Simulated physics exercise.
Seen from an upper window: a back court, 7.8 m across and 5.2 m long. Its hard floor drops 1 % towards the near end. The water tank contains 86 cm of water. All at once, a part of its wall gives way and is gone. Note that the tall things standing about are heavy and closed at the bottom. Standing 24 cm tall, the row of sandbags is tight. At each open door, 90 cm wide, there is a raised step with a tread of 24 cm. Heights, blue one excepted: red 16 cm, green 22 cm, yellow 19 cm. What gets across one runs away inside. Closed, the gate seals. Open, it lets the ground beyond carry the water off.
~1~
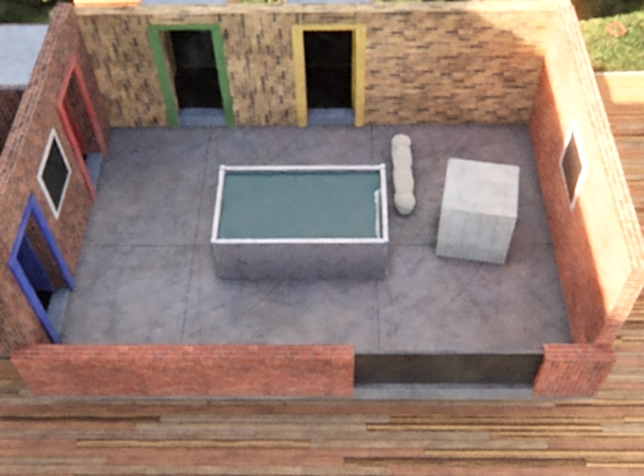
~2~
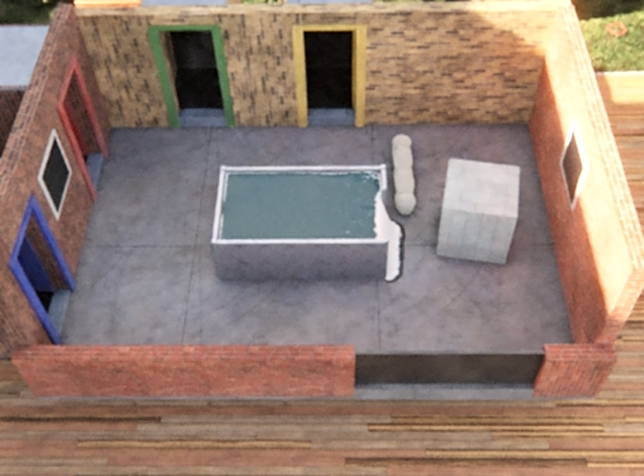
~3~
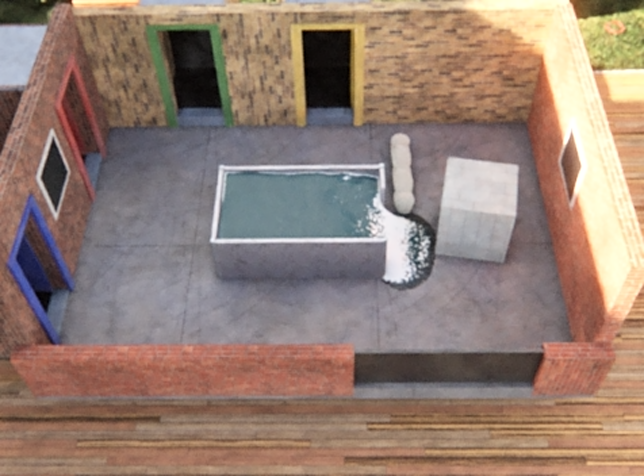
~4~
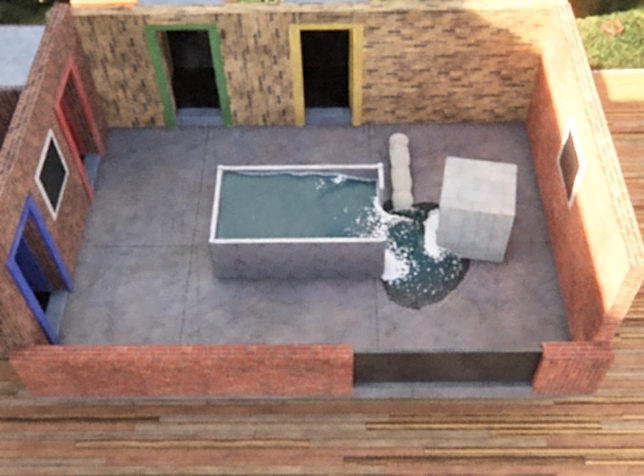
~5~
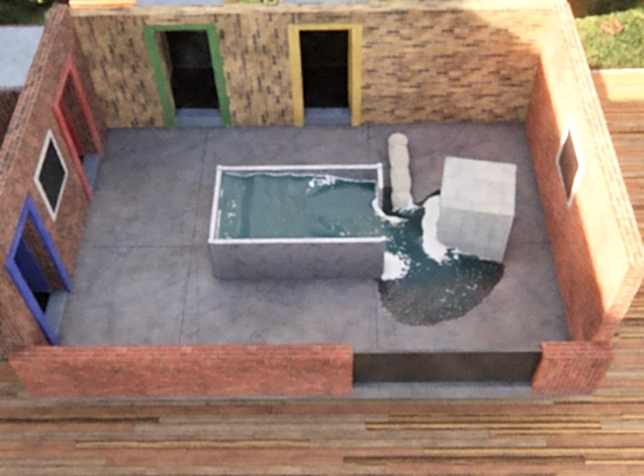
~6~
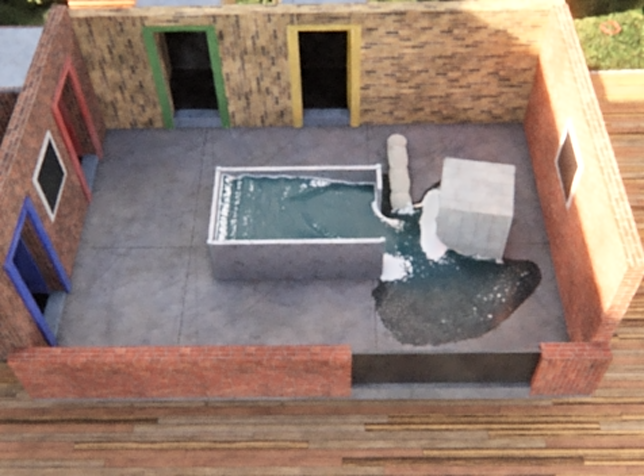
A walled brick courtyard with a grey floor is seen from high above, with blue and red doorways on the left, green and yellow ones at the back, and a low opening in the near wall. A white-rimmed tank of teal water stands mid-court, beside a pale lumpy column and a pale block. Water pours from the tank's right end, foams around the block and spreads rightward and nearer in a dark pool.
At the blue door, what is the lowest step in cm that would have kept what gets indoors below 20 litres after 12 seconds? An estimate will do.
Somewhere near 9 cm.
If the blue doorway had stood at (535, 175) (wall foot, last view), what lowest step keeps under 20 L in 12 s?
You'd want it roughly 19 cm high.
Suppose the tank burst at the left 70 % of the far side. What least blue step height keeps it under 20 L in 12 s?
That way, roughly 9.0 cm.
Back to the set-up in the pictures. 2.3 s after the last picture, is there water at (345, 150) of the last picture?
At that moment it's submerged.
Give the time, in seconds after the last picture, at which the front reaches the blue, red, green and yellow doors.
So blue sees it at 5.0 s, red at 5.0 s, green at 3.2 s and yellow at 1.4 s.
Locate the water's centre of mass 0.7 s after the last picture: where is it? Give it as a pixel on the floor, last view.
The water is centred around (356, 250) in the last picture's pixels.
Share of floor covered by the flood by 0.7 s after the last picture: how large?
About 25 per cent.
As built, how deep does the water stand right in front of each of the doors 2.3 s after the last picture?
Centimetres: Blue = 0, red = 0, green = 0, yellow = 3.
Then, 0.7 s after the last picture water covers 25 % of the floor, deepest (68 cm) near (574, 372); it has not reached the blue door.
Then, 2.3 s after the last picture water covers 45 % of the floor, deepest (34 cm) near (426, 246); it has not reached the blue door.
Then, 11.3 s after the last picture water covers 95 % of the floor, deepest (14 cm) near (157, 375); 12 cm at the blue door, 10 litres in over its 10 cm step.
At the blue door as built, the water peaked near 13 cm, 9.9 s after the last picture.
With a step of 8 cm, 35 litres would have come in within the 12 s; with 11 cm, 4 litres. So under 20 litres takes about 9 cm.
